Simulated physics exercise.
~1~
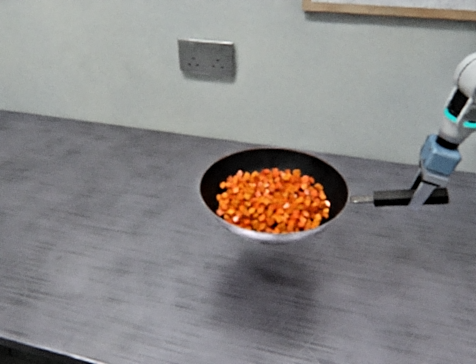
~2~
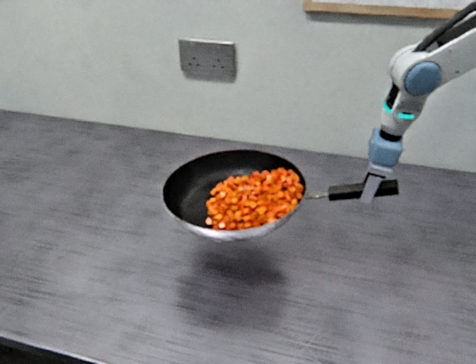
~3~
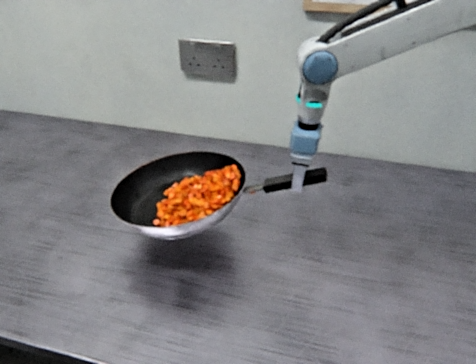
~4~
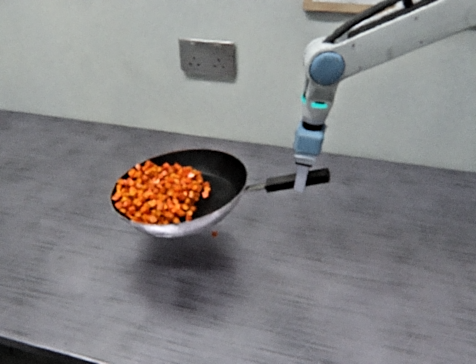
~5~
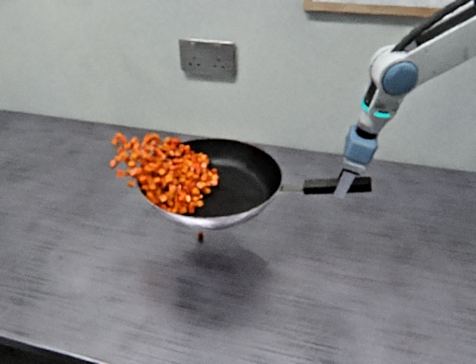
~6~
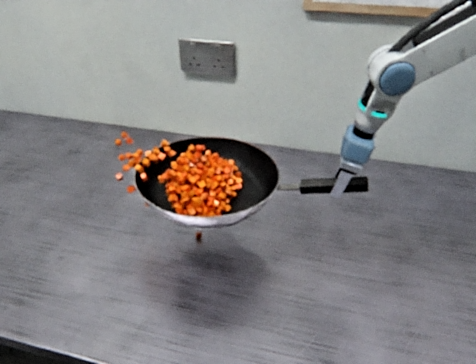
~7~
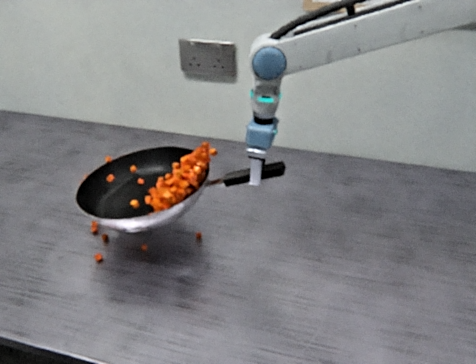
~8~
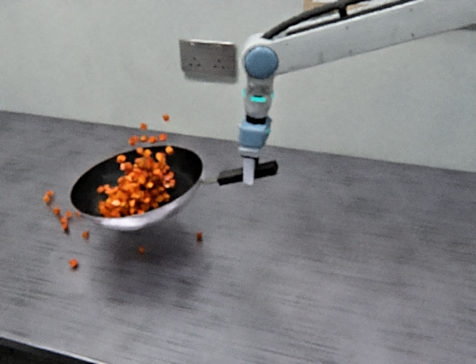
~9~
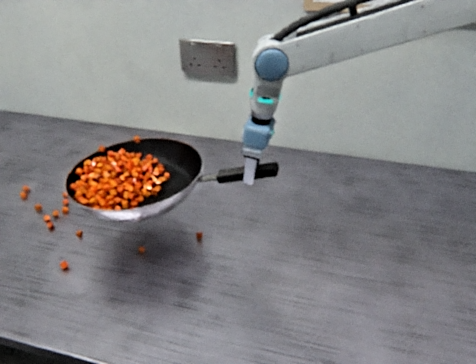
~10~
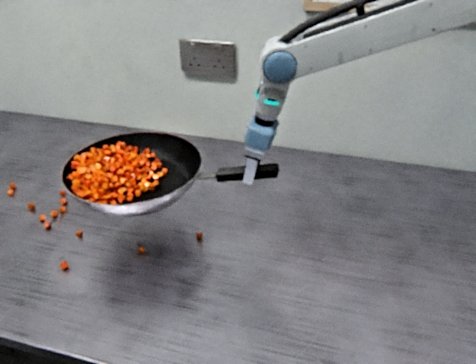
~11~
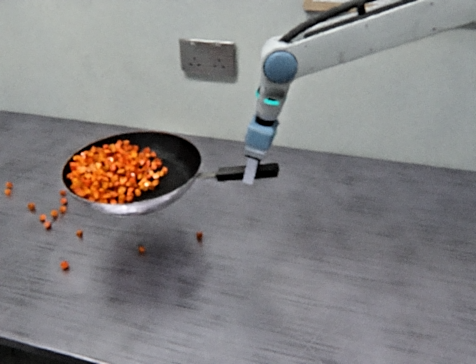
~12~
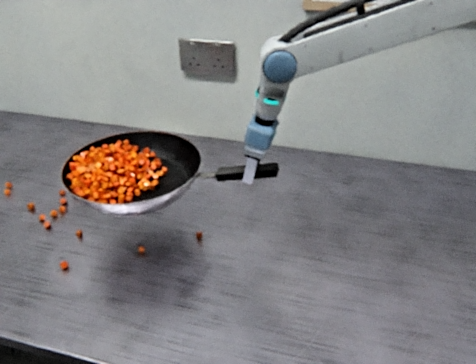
A dark frying pan heaped with small orange vegetable dice hangs above a grey worktop, held by its black handle in the grip of a white and blue robot arm. The view looks slightly down towards a pale wall with a double socket. The arm sweeps the pan left, and the dice slide to its far left side. It draws the pan back right as the dice surge over the left rim, then thrusts left again, scattering several pieces. The pan levels and stops at left, still holding most of the dice, with stray pieces lying on the worktop.
